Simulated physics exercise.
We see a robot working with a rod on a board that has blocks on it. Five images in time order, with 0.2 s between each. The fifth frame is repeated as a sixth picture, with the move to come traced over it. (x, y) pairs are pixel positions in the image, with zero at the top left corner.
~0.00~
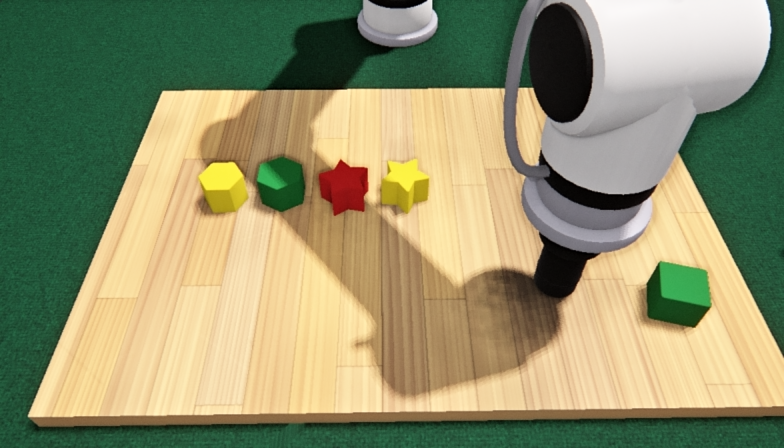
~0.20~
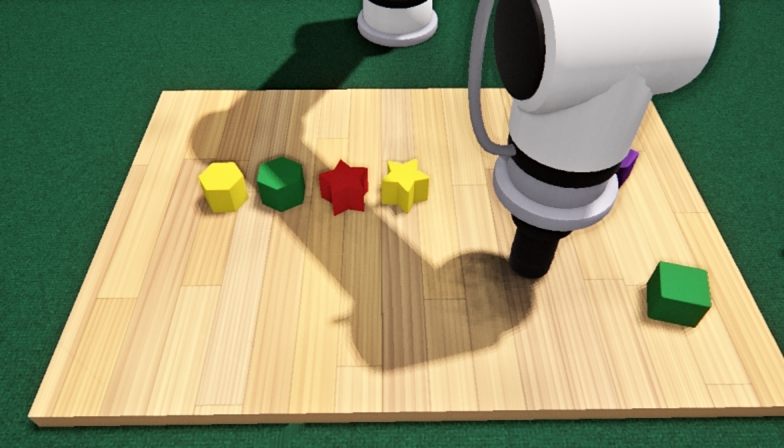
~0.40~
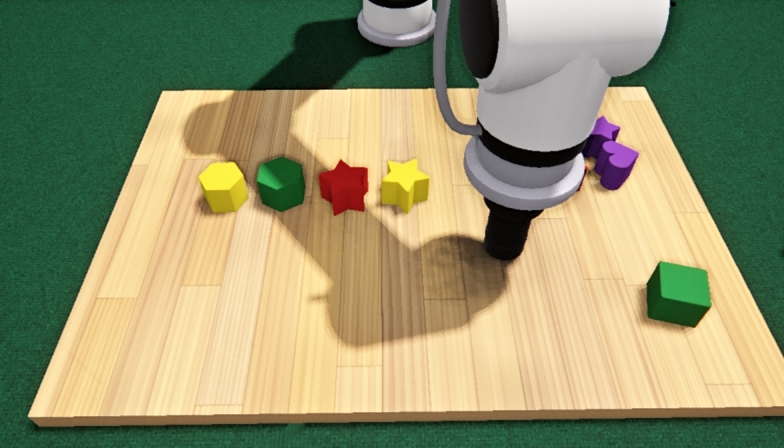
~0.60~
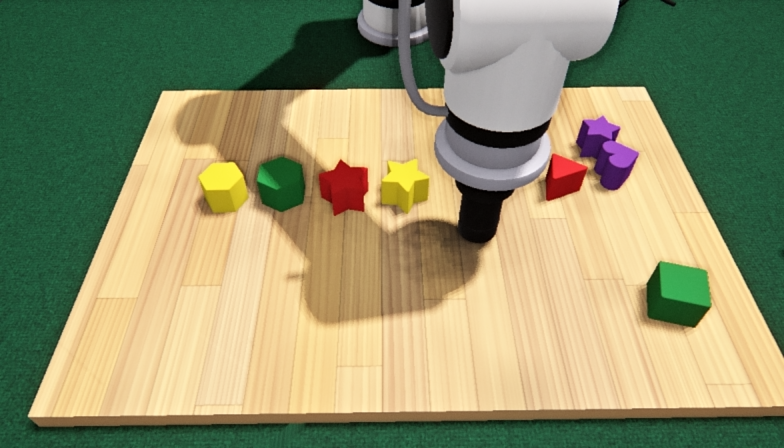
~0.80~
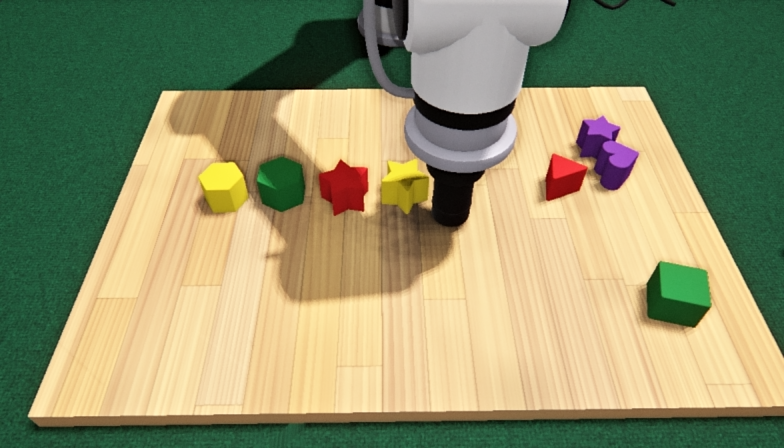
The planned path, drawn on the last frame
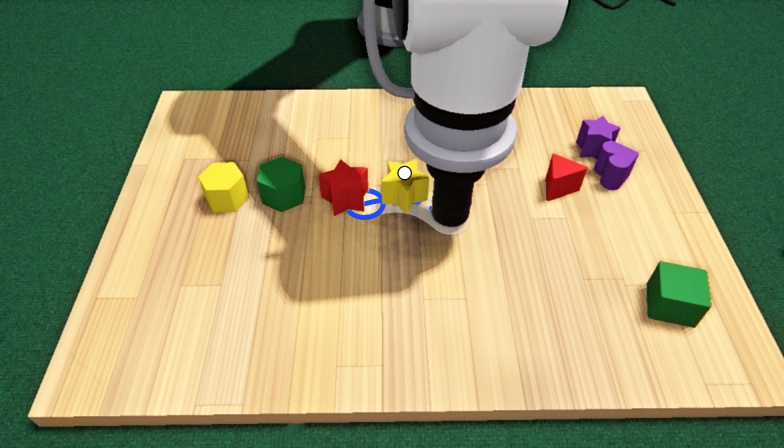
The clip opens with a white robot arm holding its black rod over the right side of a wooden board scattered with colored blocks. The arm glides steadily left and away from the viewer, uncovering purple blocks and a red triangle, until the rod is just right of the yellow star.
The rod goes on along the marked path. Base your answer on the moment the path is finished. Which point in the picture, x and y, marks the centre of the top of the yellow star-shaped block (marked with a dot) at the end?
It should be at about (360, 155).
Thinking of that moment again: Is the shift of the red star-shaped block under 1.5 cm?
Answer: No.
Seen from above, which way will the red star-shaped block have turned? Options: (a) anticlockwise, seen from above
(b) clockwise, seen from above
Choice a: Anticlockwise, seen from above.
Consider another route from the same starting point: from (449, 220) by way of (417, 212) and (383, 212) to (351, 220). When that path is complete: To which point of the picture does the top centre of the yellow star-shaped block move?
Final place: (381, 163).
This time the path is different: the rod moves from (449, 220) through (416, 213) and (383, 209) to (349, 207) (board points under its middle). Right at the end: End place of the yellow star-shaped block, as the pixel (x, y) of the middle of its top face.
The point I'd pick in the picture is (382, 161).
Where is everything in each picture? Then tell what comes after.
The first picture shows lower end of the rod at (555, 282), tops of blocks, yellow hexagon at (220, 176), green hexagon at (279, 172), red star-shaped block at (344, 176), yellow star-shaped block at (405, 173).
The second picture shows rod at (529, 264), blocks as before.
The third picture shows rod at (503, 246), blocks as before.
The fourth picture shows rod at (477, 230), blocks as before.
The fifth picture shows rod at (450, 214), yellow hexagon at (220, 176), green hexagon at (279, 172), red star-shaped block at (344, 176), yellow star-shaped block at (405, 173).
The drawn path runs from (449, 220) through (425, 205) and (395, 199) to (365, 204); the dot is on the yellow star-shaped block.
On the path given first. One third of the way, rod at (424, 198); yellow star-shaped block at (395, 167), turned 15° anticlockwise.
Two thirds of the way, rod at (394, 193); red star-shaped block at (334, 174), turned 35° anticlockwise; yellow star-shaped block at (370, 159).
At the end, rod at (365, 197); yellow hexagon not moved; green hexagon not moved; red star-shaped block at (323, 172), turned 60° anticlockwise; yellow star-shaped block at (360, 155), turned 30° clockwise.
